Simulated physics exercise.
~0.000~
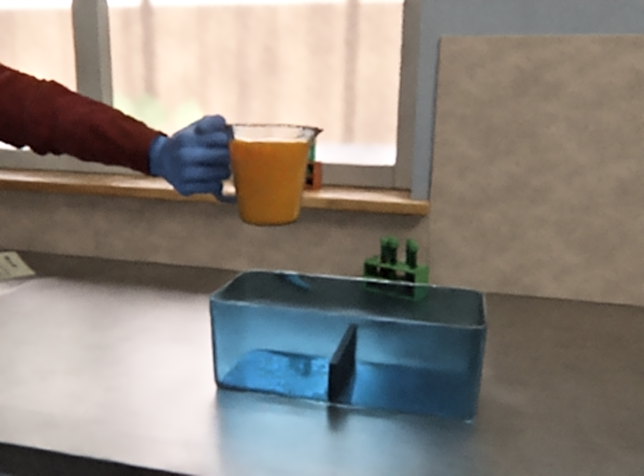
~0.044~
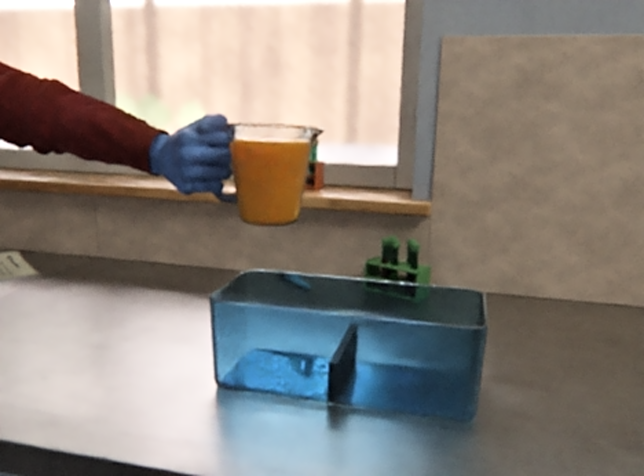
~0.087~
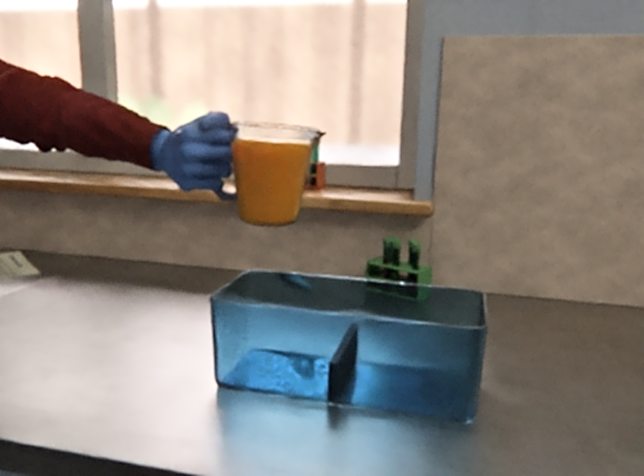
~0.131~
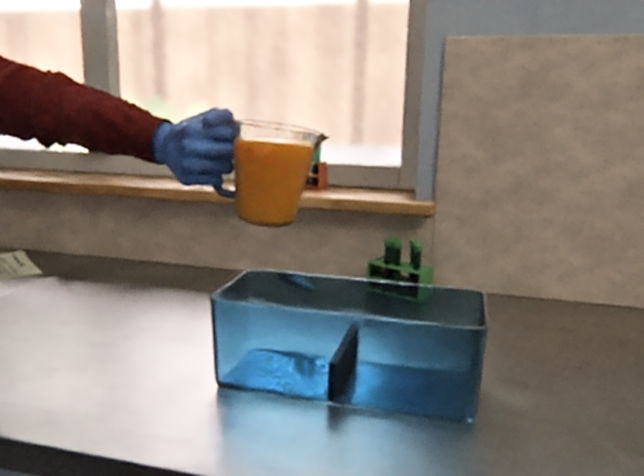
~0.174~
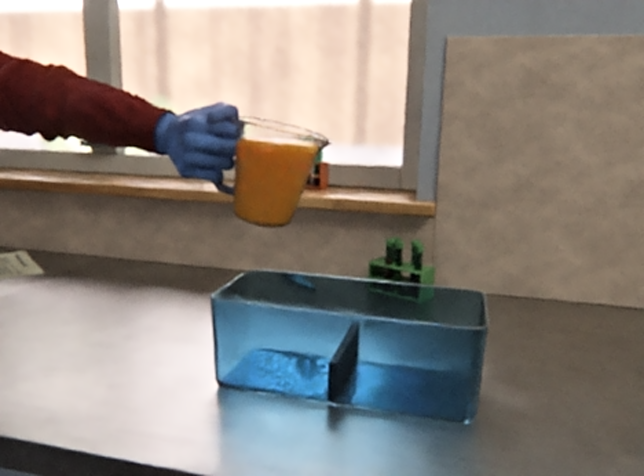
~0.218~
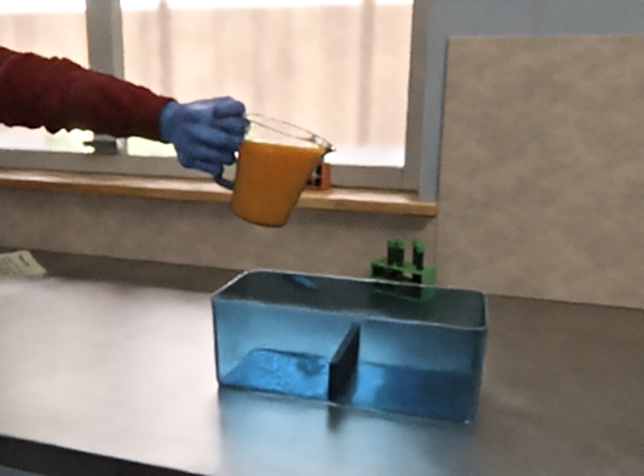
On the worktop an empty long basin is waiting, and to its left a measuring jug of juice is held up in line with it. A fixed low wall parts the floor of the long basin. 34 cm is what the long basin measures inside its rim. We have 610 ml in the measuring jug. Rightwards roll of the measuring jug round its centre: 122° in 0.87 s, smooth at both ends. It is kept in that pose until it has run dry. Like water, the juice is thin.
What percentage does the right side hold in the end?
About 72 per cent.
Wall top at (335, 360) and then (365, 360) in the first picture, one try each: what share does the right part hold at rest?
Respectively 75 and 40 %.
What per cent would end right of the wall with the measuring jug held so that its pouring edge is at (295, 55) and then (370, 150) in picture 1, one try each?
First 50, then 95 per cent.
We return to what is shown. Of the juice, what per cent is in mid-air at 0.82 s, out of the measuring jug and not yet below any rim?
12 per cent, roughly.
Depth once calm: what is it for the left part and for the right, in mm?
The left side settles near 8 mm and the right side near 18 mm.
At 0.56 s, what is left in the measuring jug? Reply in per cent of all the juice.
Close to 58 in a hundred.
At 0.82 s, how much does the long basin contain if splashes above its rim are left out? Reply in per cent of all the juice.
I reckon close to 84 per cent.
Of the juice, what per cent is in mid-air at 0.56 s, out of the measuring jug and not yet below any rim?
My guess is roughly 28 %.
By 0.56 s the tilt is 88° and 59 per cent is still to pour, 0 is left of the wall and 13 right of it.
By 0.82 s the tilt is 121° and 4 per cent is still to pour, 16 is left of the wall and 68 right of it.
By 1.08 s the tilt is 122° and 0 per cent is still to pour, 26 is left of the wall and 72 right of it.
By 1.37 s the tilt is 122° and 0 per cent is still to pour, 26 is left of the wall and 72 right of it.
At rest 26 per cent lies left of the wall, 72 right of it and 2 outside.
